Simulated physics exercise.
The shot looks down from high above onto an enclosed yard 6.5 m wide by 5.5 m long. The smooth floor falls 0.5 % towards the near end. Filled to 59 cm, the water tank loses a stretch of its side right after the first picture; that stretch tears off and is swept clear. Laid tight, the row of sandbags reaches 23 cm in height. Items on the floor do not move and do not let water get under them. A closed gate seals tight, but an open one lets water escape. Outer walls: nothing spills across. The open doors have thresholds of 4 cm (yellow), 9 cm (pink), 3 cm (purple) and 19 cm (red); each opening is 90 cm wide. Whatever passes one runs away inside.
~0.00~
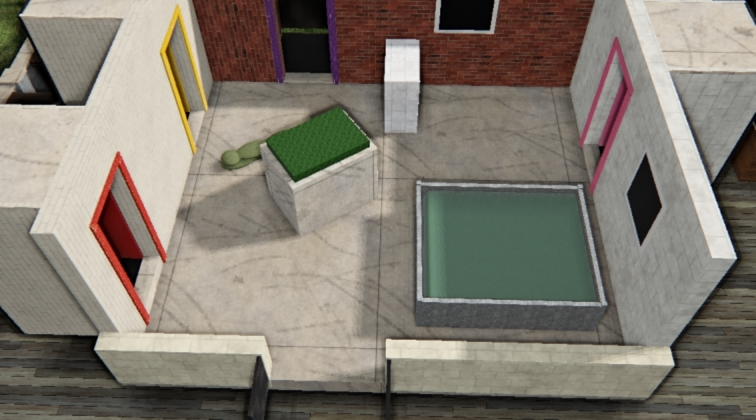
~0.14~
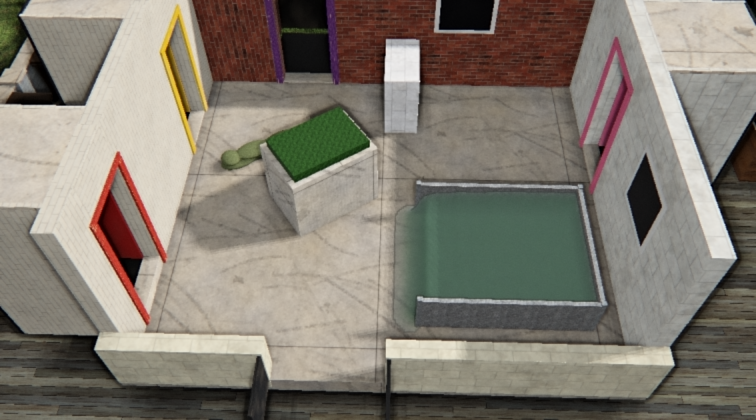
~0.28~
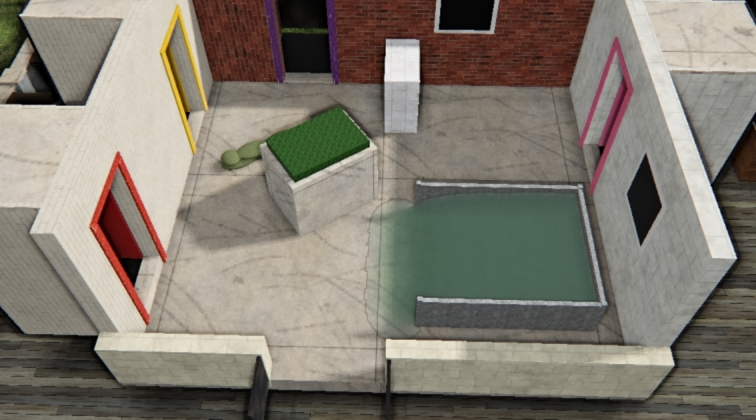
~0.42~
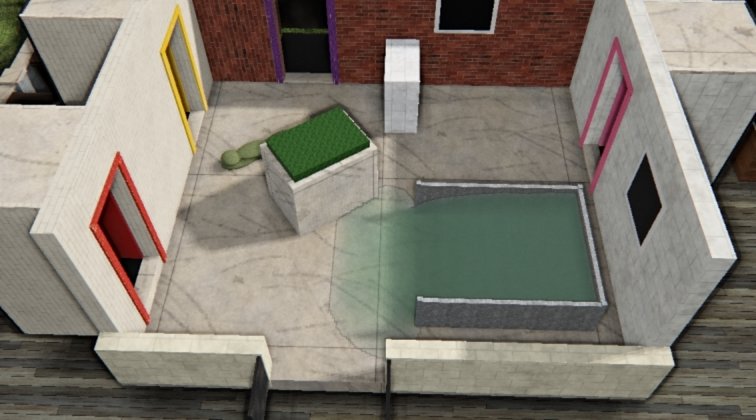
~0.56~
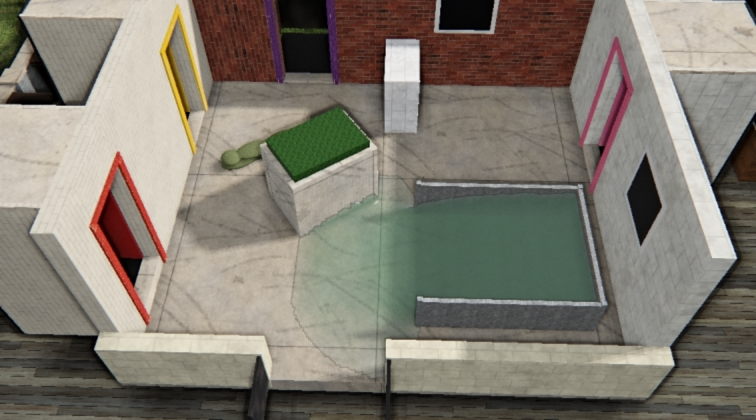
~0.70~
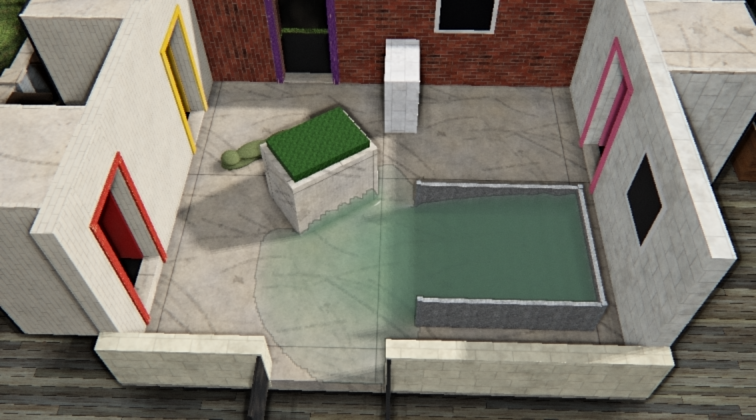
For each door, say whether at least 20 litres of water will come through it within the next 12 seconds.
At the yellow door the limit will be outstripped. At the pink door the limit will not be outstripped. At the purple door the limit will be outstripped. At the red door the limit will be outstripped.
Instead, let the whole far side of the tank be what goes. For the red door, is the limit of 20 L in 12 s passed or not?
Against that limit: Red short of it.
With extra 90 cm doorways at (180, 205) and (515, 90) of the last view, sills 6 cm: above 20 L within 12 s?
Taking them in order, the first is too much and the second fine.
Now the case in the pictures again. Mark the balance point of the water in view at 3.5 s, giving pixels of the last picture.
At about (323, 261).
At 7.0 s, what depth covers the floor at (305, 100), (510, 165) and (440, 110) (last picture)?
Listed order: 7 / 2 / 2 cm.
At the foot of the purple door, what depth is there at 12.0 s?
6.0 cm.
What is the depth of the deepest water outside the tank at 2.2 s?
About 50 cm.
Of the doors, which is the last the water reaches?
It's the pink door.
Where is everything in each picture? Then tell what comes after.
In the first frame, still water, 59 cm deep, in the water tank at (504, 243).
In the second frame, water pours out at (420, 258) and has run 1.1 m, to (414, 208); typically 7 cm deep outside, 59 cm at the water tank's back.
In the third frame, the front is at (388, 332), 1.2 m from the gap at (420, 259); 1.3 m2 of floor is under water; 59 cm left at the back of the water tank.
In the fourth frame, water pours out at (420, 259) and has run 1.5 m, to (380, 192); typically 9 cm deep outside, 59 cm at the water tank's back.
In the fifth frame, water pours out at (420, 259) and has run 1.8 m, to (302, 314); typically 8 cm deep outside, 59 cm at the water tank's back.
In the sixth frame, the front is at (262, 294), 2.3 m from the gap at (420, 259); 5.1 m2 of floor is under water; 55 cm left at the back of the water tank.
After 1.4 s water covers 35 % of the floor and is deepest (33 cm) near (352, 212); yellow door not reached, pink door not reached, purple door not reached, red door 26 cm at the sill, 0 L in.
After 2.2 s water covers 40 % of the floor and is deepest (50 cm) near (179, 359); yellow door not reached, pink door not reached, purple door not reached, red door 32 cm at the sill, 34 L in.
After 3.5 s water covers 55 % of the floor and is deepest (30 cm) near (139, 358); yellow door 4 cm at the sill, 0 L in, pink door not reached, purple door 3 cm at the sill, 0 L in, red door 28 cm at the sill, 114 L in.
After 7.0 s water covers 80 % of the floor and is deepest (15 cm) near (378, 145); yellow door 6 cm at the sill, 25 L in, pink door 2 cm at the sill, 0 L in, purple door 5 cm at the sill, 16 L in, red door 9 cm at the sill, 133 L in.
After 12.0 s water covers 95 % of the floor and is deepest (12 cm) near (631, 372); yellow door 6 cm at the sill, 40 L in, pink door 7 cm at the sill, 1 L in, purple door 6 cm at the sill, 48 L in, red door 6 cm at the sill, 133 L in.
